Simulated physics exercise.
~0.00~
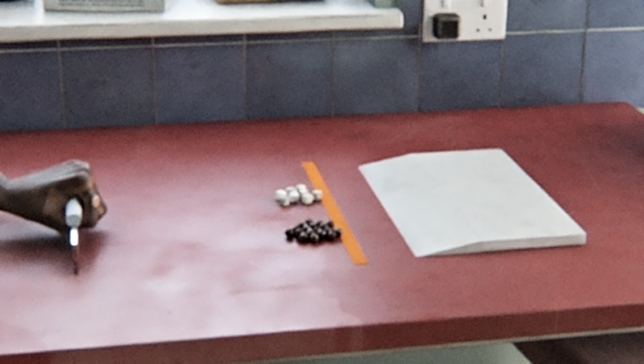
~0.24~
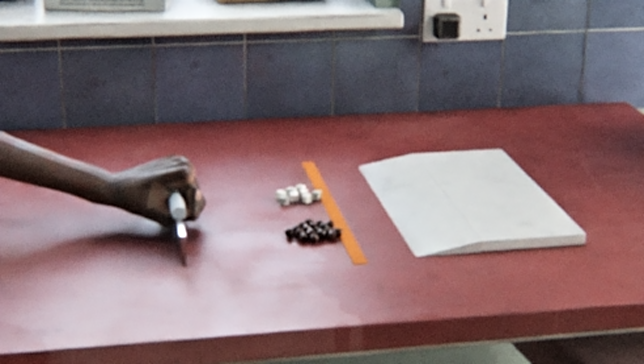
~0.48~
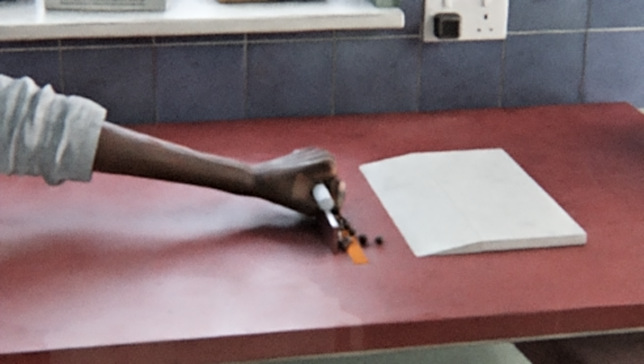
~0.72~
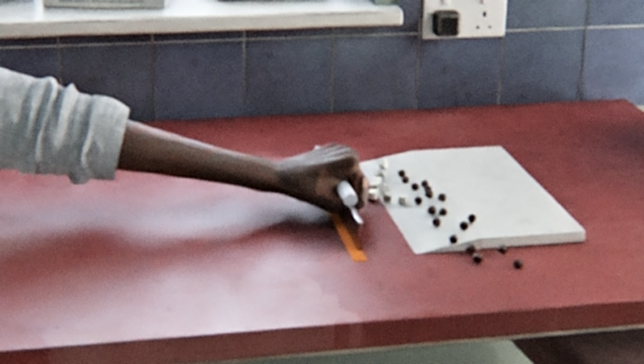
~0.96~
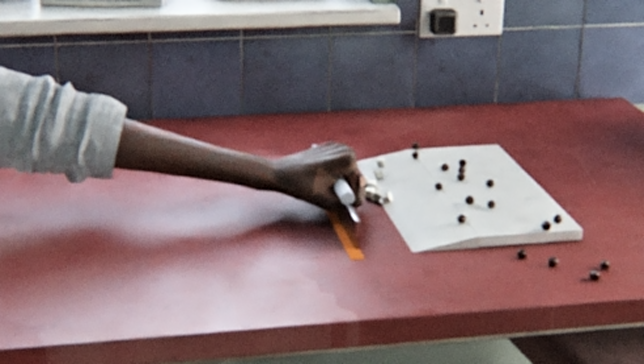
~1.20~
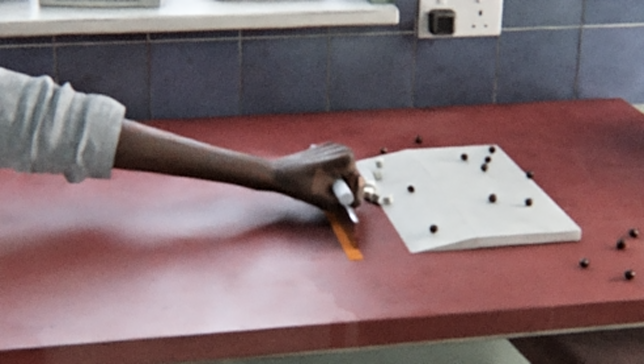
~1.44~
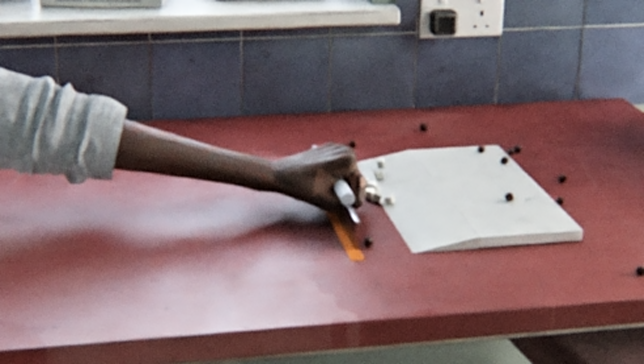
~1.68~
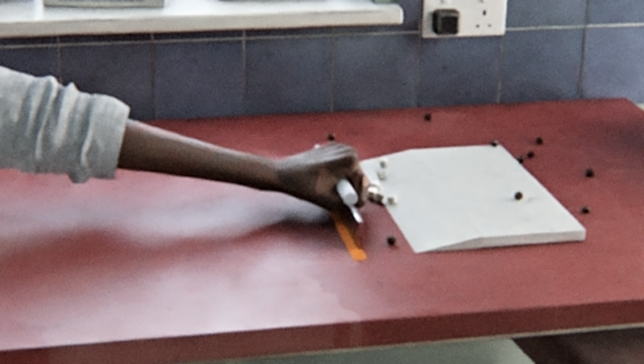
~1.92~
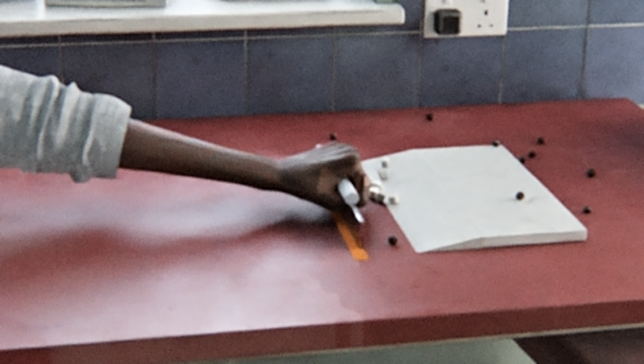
A hand sweeps dark and white pieces rightward, scattering dark ones beyond the white ramp.
